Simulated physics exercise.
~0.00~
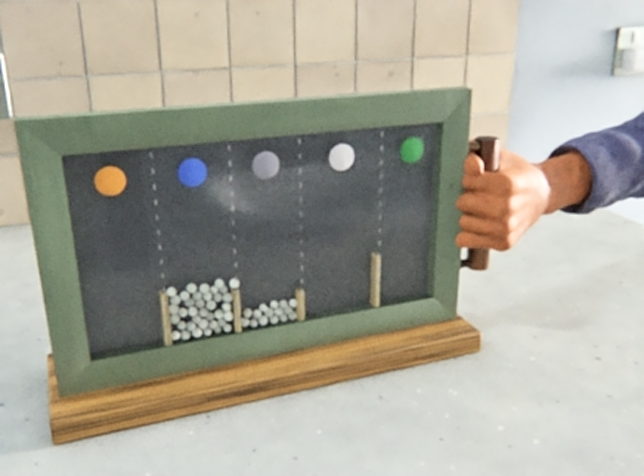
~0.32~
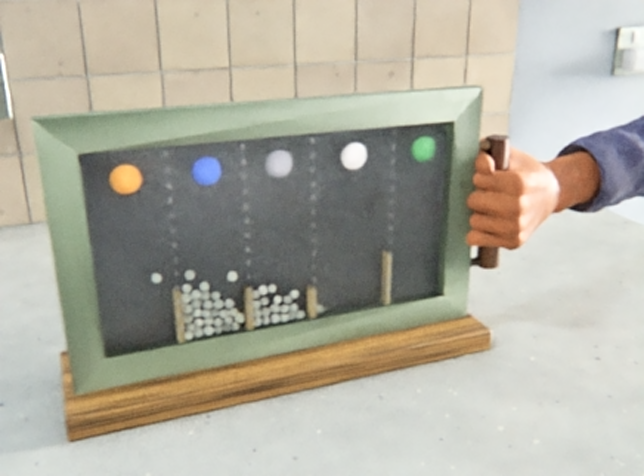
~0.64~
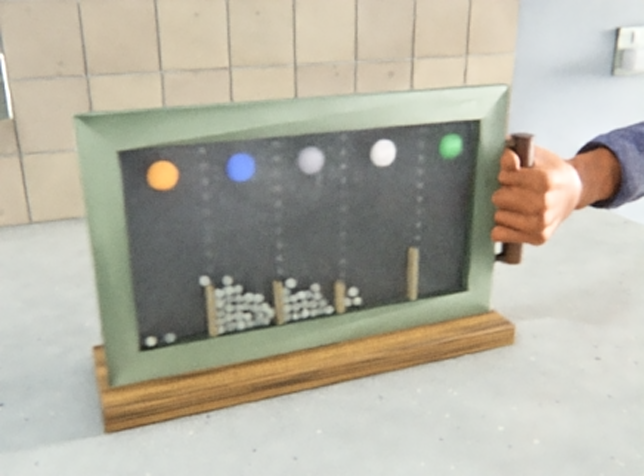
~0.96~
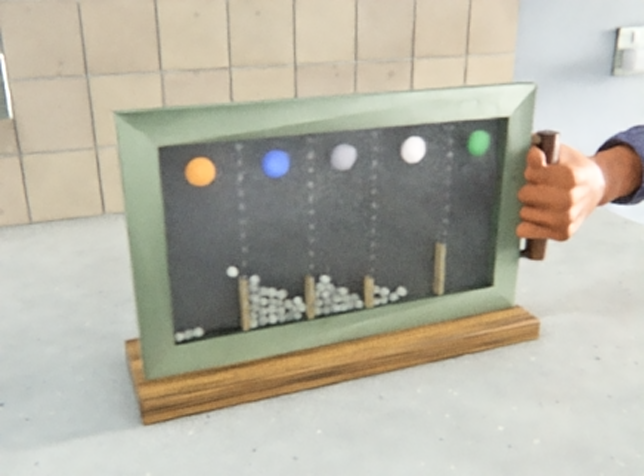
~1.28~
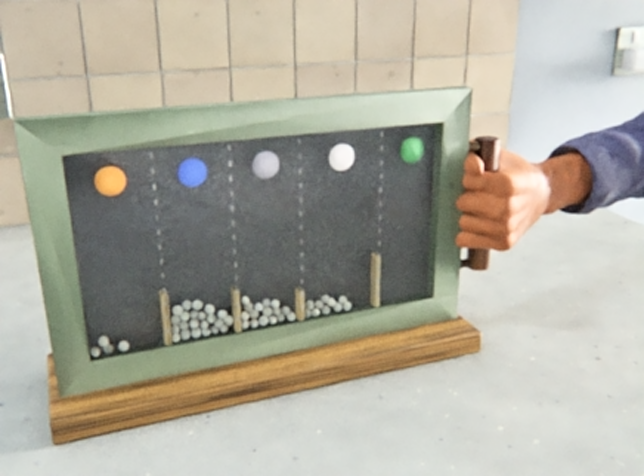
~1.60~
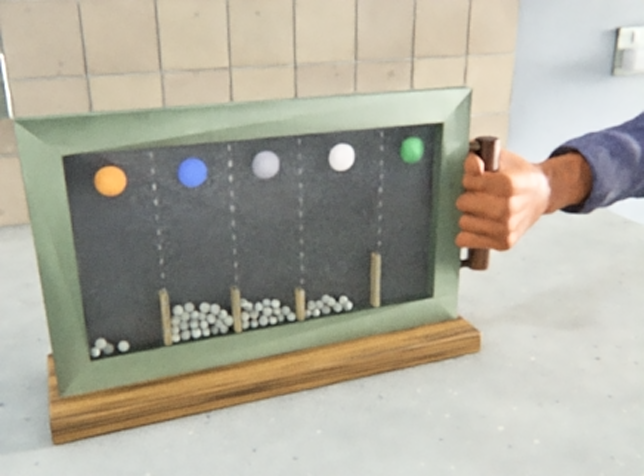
A green-framed see-through tray on a wooden base is slid right across the counter by a hand, then back left, as small pale pills spill over the dividers from the blue and grey strips into the orange and white ones, finally resting with the green strip empty.
